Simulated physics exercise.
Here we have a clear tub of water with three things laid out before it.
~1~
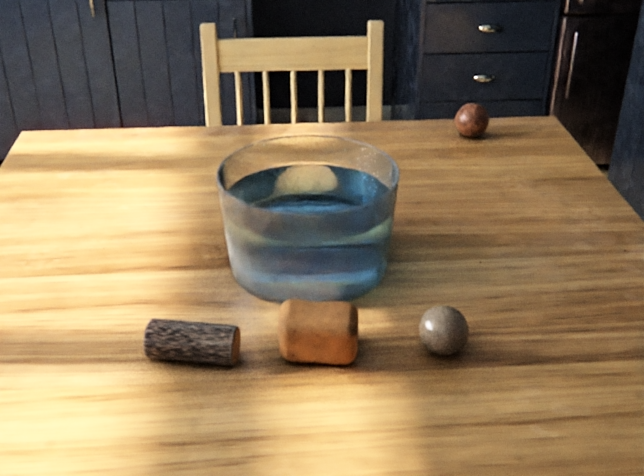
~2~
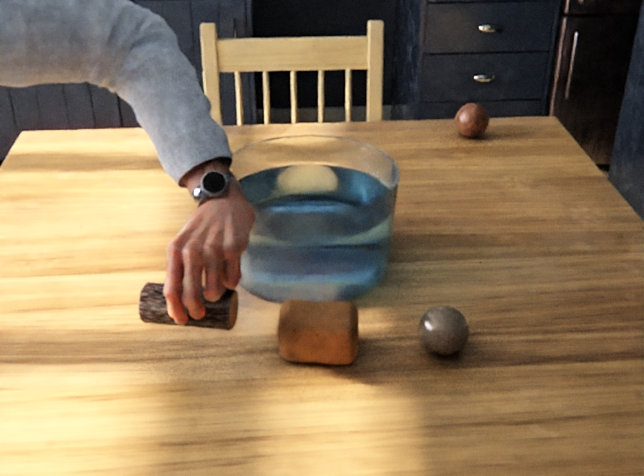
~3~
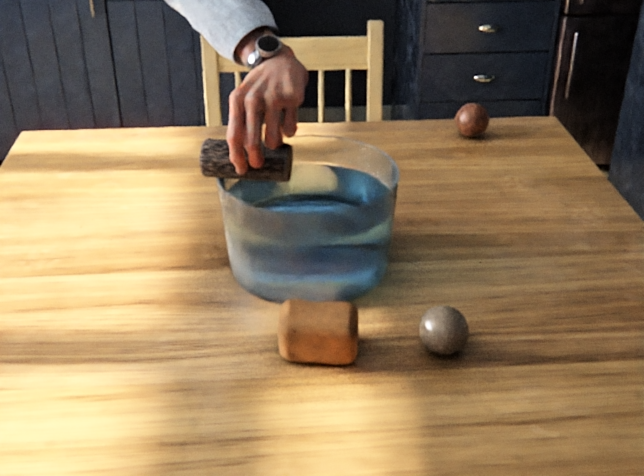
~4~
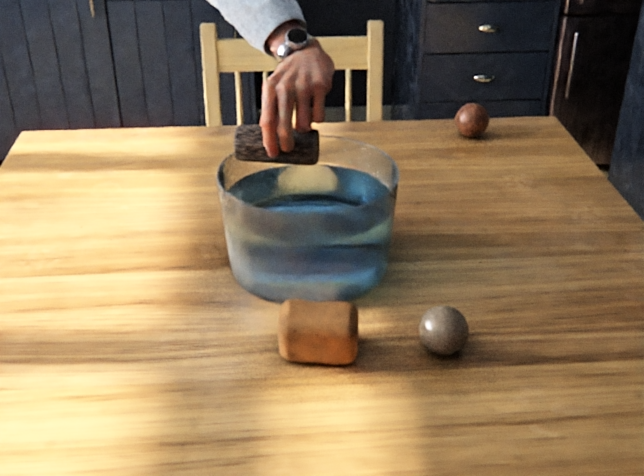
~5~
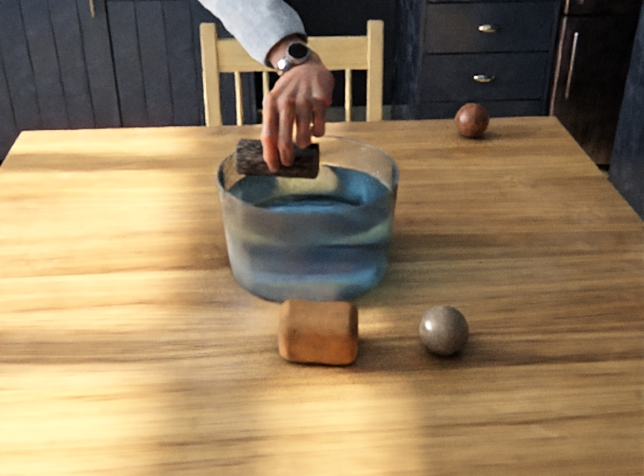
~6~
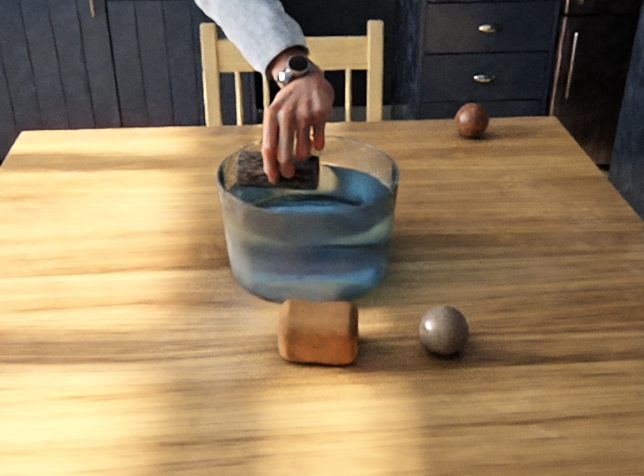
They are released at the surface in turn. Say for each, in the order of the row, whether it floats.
Left stays at the surface; middle stays at the surface; right goes to the bottom.
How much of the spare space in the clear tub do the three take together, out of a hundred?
Near 20 in a hundred.
Soon after, the piece of branch floats.
Later, the bread roll floats.
In the end, the stone goes to the bottom; afloat, piece of branch and bread roll.
